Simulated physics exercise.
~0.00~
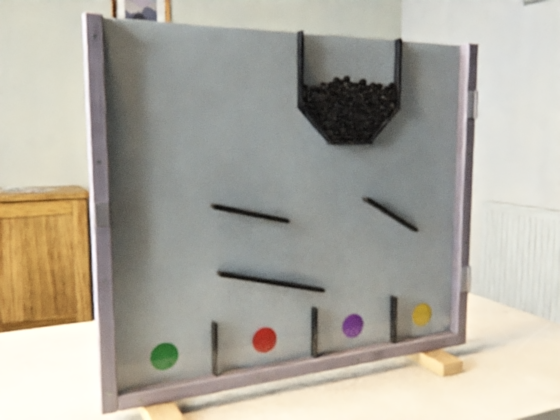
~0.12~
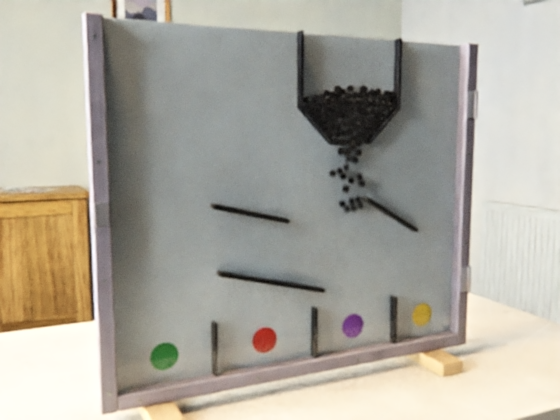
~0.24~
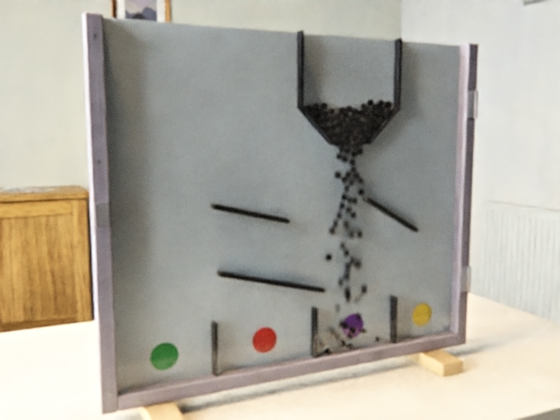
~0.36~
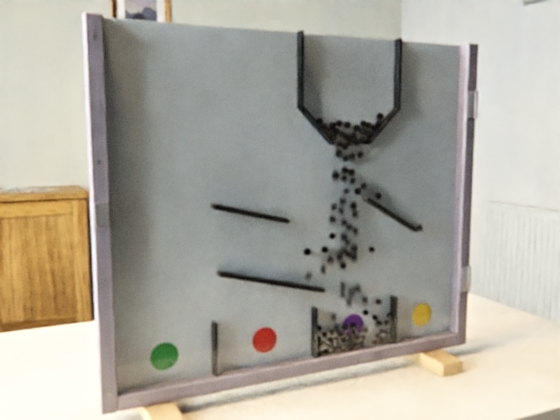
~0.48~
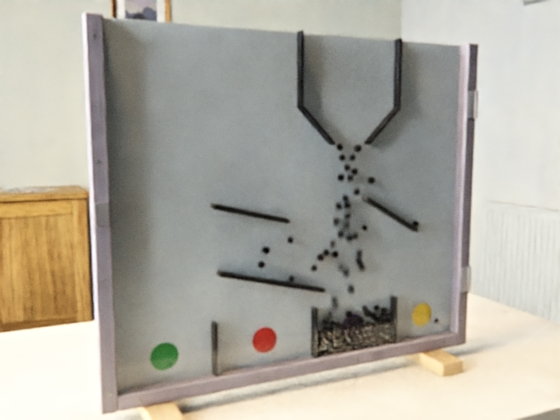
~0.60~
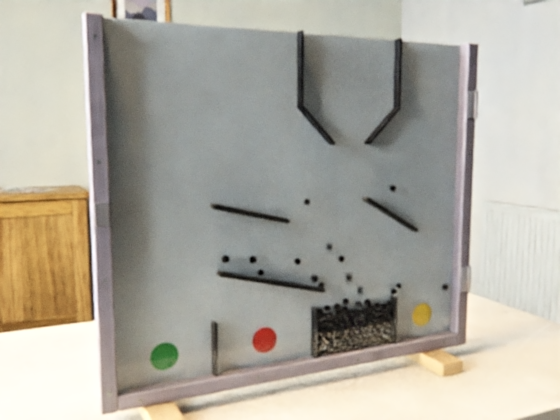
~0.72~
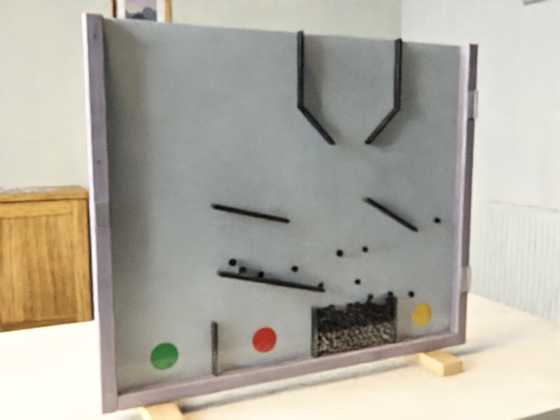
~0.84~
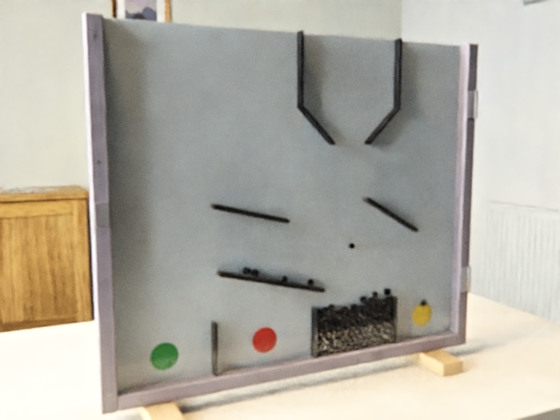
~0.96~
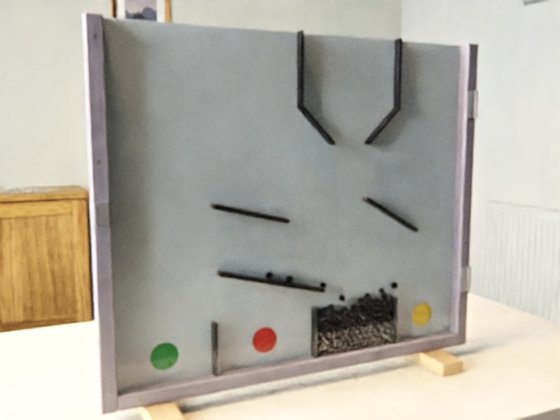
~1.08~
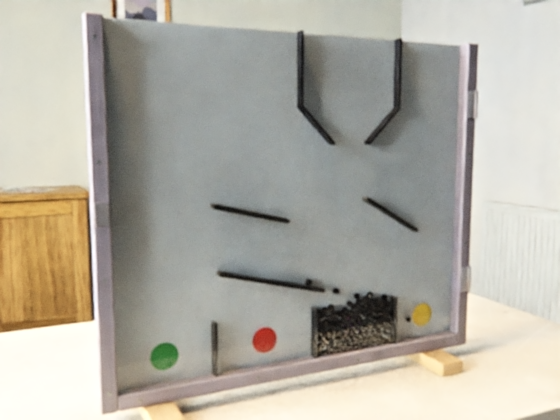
Small black beads rest in a funnel-shaped hopper at the top of an upright grey panel, above slanted ledges and four bins marked with green, red, purple and yellow stickers. They begin pouring through the opening in a narrow stream, some brushing the right ledge, and land in the purple bin. As the hopper drains, the pile covers the purple sticker and a few beads bounce left onto the lower ledge. Once the hopper is empty, those stragglers roll right down the ledge toward the pile. The purple bin ends heaped full, with a few beads near the yellow sticker and green and red empty.
